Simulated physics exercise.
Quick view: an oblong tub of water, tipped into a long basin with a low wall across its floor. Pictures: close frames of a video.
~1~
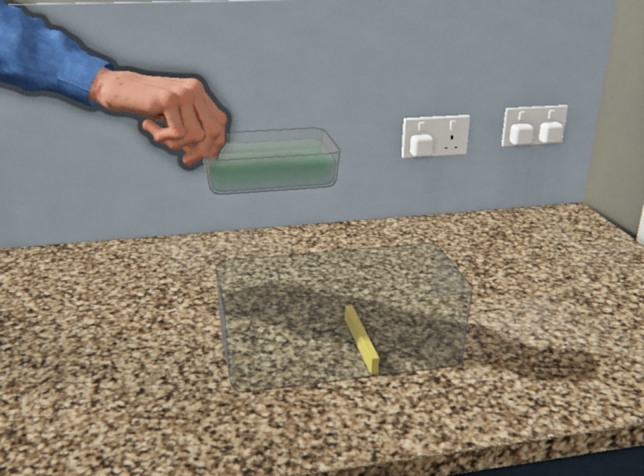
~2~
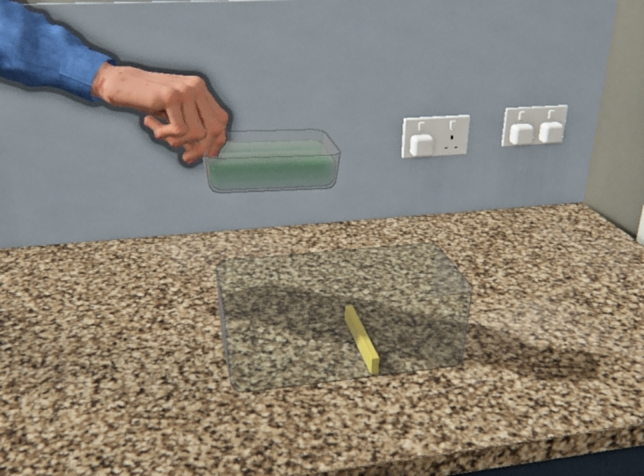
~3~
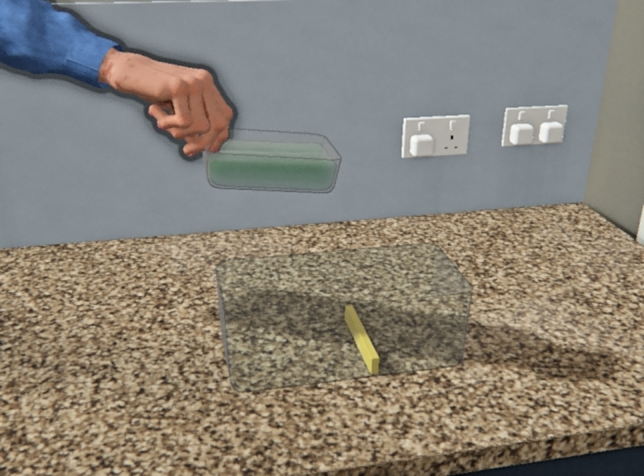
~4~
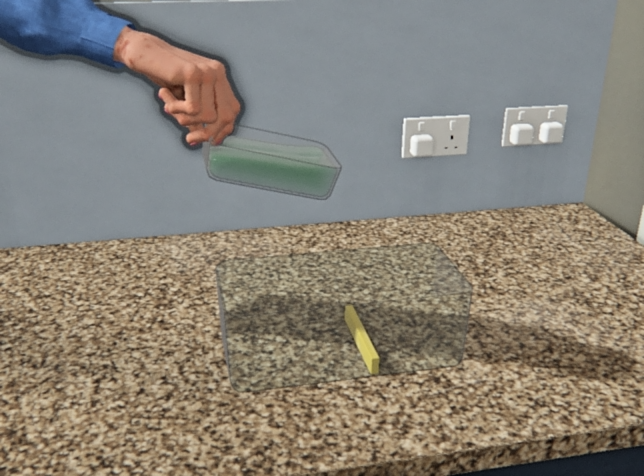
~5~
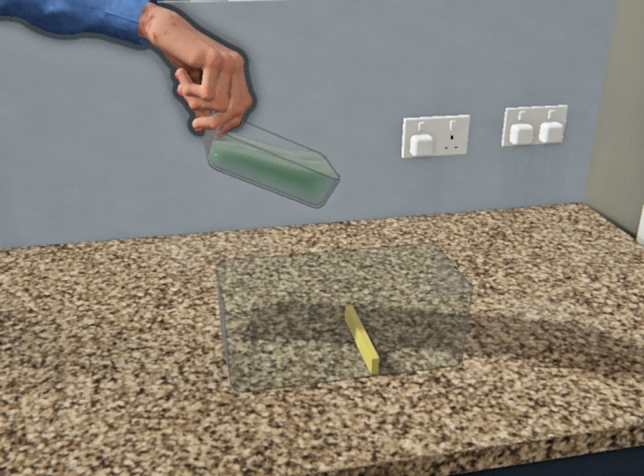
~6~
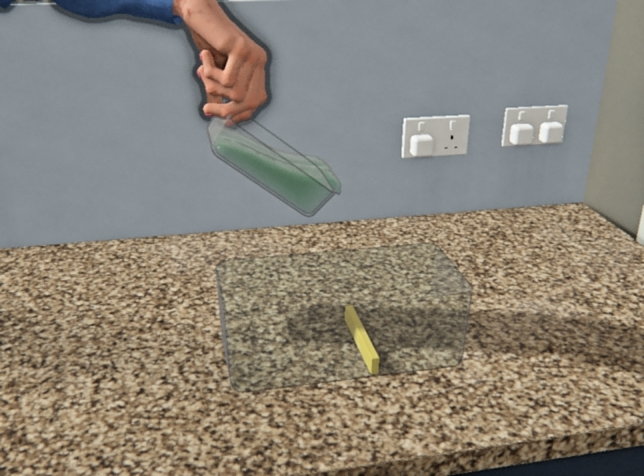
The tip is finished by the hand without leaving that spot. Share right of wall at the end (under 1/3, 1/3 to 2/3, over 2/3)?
I reckon what ends right of the wall lands in the middle band of a third to two thirds.
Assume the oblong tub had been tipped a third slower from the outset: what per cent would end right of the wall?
About 60 %.
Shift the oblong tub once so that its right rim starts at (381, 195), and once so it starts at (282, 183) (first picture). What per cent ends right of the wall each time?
Try one: 60 %; try two: 25 %.
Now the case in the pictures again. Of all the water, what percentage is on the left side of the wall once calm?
That share comes out near 50 percent.
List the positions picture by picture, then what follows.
Tilt 0°; pouring edge (332, 141); surface from (205, 155) to (329, 148); the long basin's rim runs from (220, 289) to (454, 267); the wall's top is at (361, 331), in the first frame.
Tilt 2°; pouring edge (332, 143); surface from (206, 154) to (329, 149), in the second frame.
Tilt 7°; pouring edge (333, 148); surface from (206, 151) to (330, 152), in the third frame.
Tilt 15°; pouring edge (334, 157); surface from (208, 146) to (330, 156), in the fourth frame.
Tilt 26°; pouring edge (332, 169); surface from (209, 142) to (319, 160); 2 per cent is over the edge, in the fifth frame.
Tilt 39°; pouring edge (327, 182); surface from (212, 135) to (308, 164); 9 per cent is over the edge, in the sixth frame.
A moment on, the oblong tub is tipped right over and 8 per cent is still to pour, 26 is left of the wall and 28 right of it.
Next, the oblong tub is tipped right over and 1 per cent is still to pour, 26 is left of the wall and 53 right of it.
Then the oblong tub is tipped right over and 0 per cent is still to pour, 35 is left of the wall and 42 right of it.
Later the oblong tub is tipped right over and 0 per cent is still to pour, 46 is left of the wall and 48 right of it.
At rest 49 per cent lies left of the wall, 45 right of it and 6 outside.
